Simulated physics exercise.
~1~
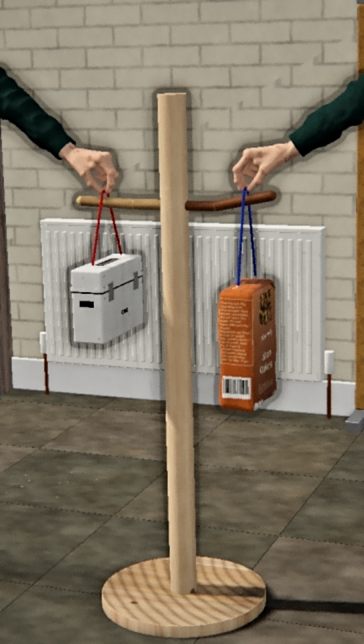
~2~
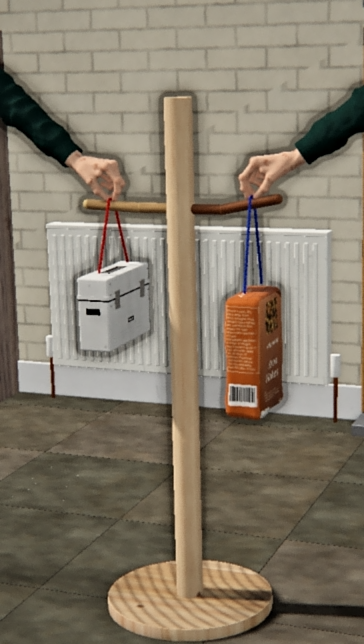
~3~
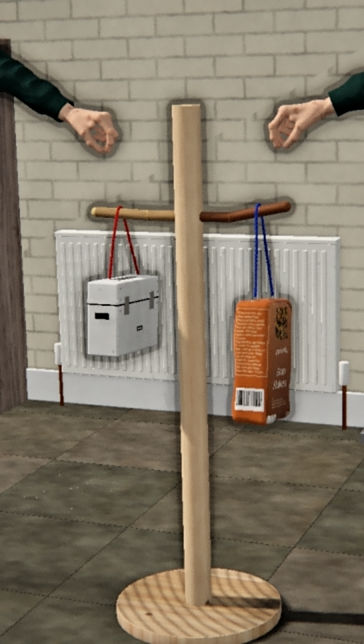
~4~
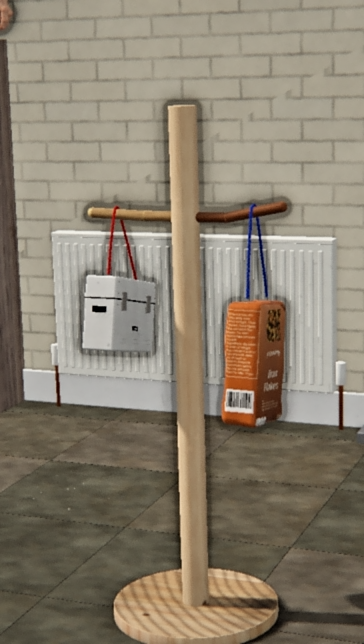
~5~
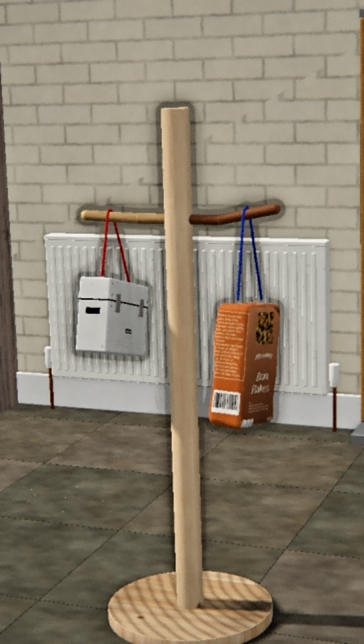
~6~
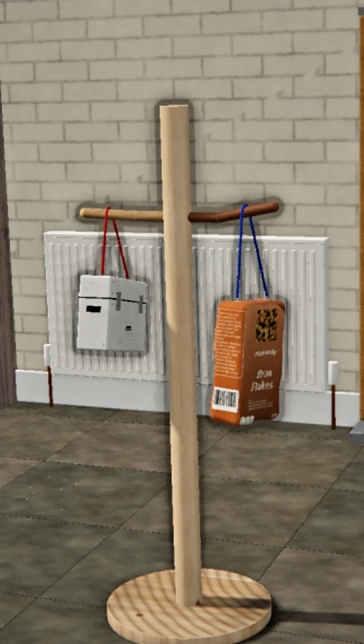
In the video, two hands hold a white case by a red loop and an orange sack by a blue loop at the pegs of a wooden post, then let go and withdraw, leaving both items hanging, turning slightly, and still on their pegs at the end.
